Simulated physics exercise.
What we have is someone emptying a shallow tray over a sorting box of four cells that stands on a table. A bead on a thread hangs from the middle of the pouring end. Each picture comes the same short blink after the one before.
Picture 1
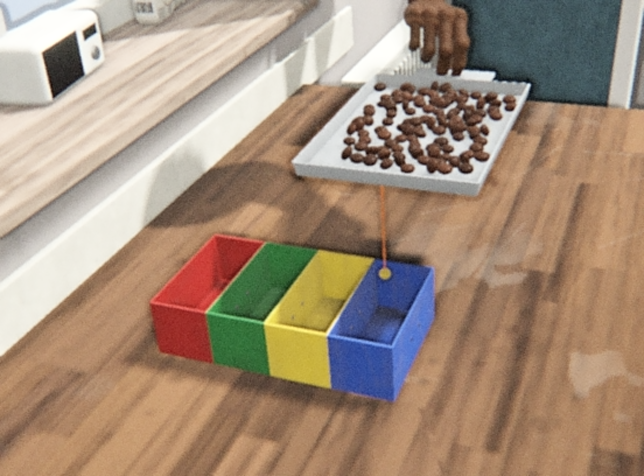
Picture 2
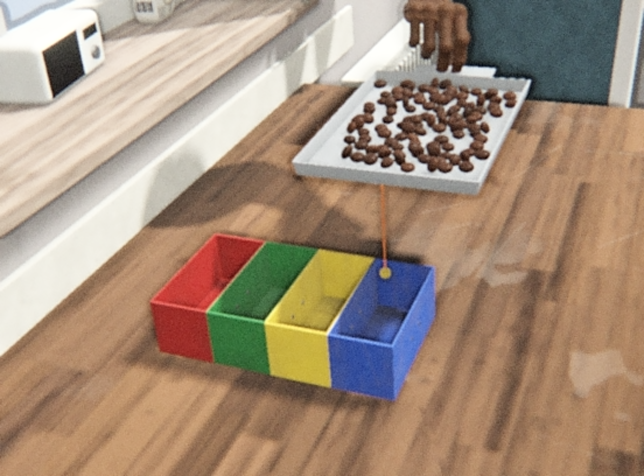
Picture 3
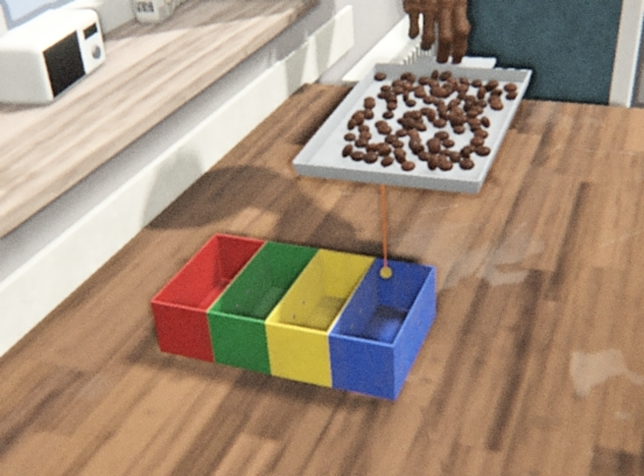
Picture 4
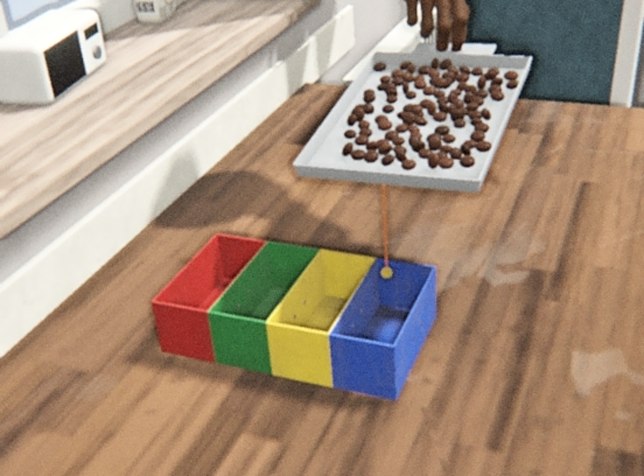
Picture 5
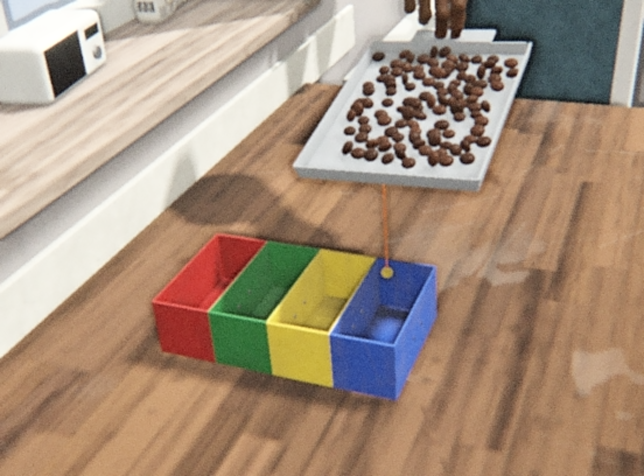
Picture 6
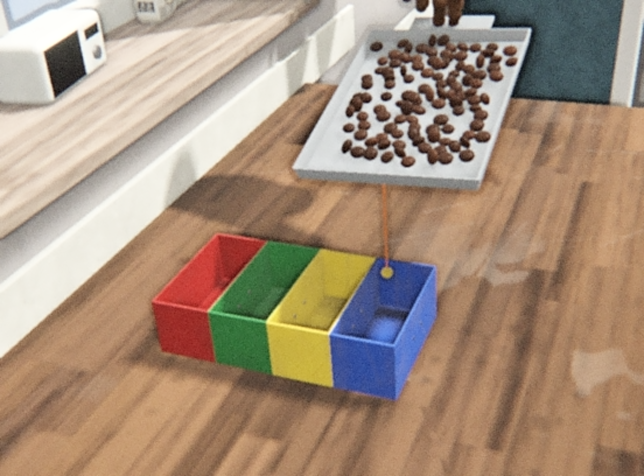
At first, a brown hand holds the far end of a shallow tray of flat chocolate drops, nearly level above a box with red, green, yellow and blue cells. The hand gradually raises that end, and the tray steepens while the pouring edge dips barely at its left corner.
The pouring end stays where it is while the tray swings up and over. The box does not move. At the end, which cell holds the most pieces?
The yellow cell gets the most.
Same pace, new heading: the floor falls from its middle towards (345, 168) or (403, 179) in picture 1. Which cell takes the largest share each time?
First yellow, then the blue cell.
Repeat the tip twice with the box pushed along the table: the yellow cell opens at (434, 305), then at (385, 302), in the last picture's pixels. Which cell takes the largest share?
At the first place that red cell, at the second that green cell.
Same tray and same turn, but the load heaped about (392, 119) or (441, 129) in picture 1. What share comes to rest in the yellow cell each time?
The first gives 60 %, the second 50 %.
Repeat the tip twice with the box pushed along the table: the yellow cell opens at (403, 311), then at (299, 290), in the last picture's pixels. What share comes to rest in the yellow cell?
Near 20 % and 50 %.
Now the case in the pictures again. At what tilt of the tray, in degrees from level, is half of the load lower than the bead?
At some 85 degrees.
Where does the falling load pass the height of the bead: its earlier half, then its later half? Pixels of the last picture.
The first part at (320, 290); the rest at (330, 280).
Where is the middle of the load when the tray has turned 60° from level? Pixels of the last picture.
Around (359, 141).
Just after the last frame, tray tipped steeply; almost all on the tray; about a tenth falling or outside the box.
A moment on, tray tipped right over; about a tenth on the tray; roughly half in the yellow cell; roughly a quarter in the blue cell; about a tenth in the green cell; about a tenth falling or outside the box.
Further on, tray tipped past a quarter turn; roughly half in the yellow cell; roughly a quarter in the blue cell; about a tenth in the green cell; just a few falling or outside the box.
When it is over, tray tipped past a quarter turn; roughly half in the yellow cell; roughly a quarter in the blue cell; about a tenth in the green cell; not one in the red cell; just a few outside the box.
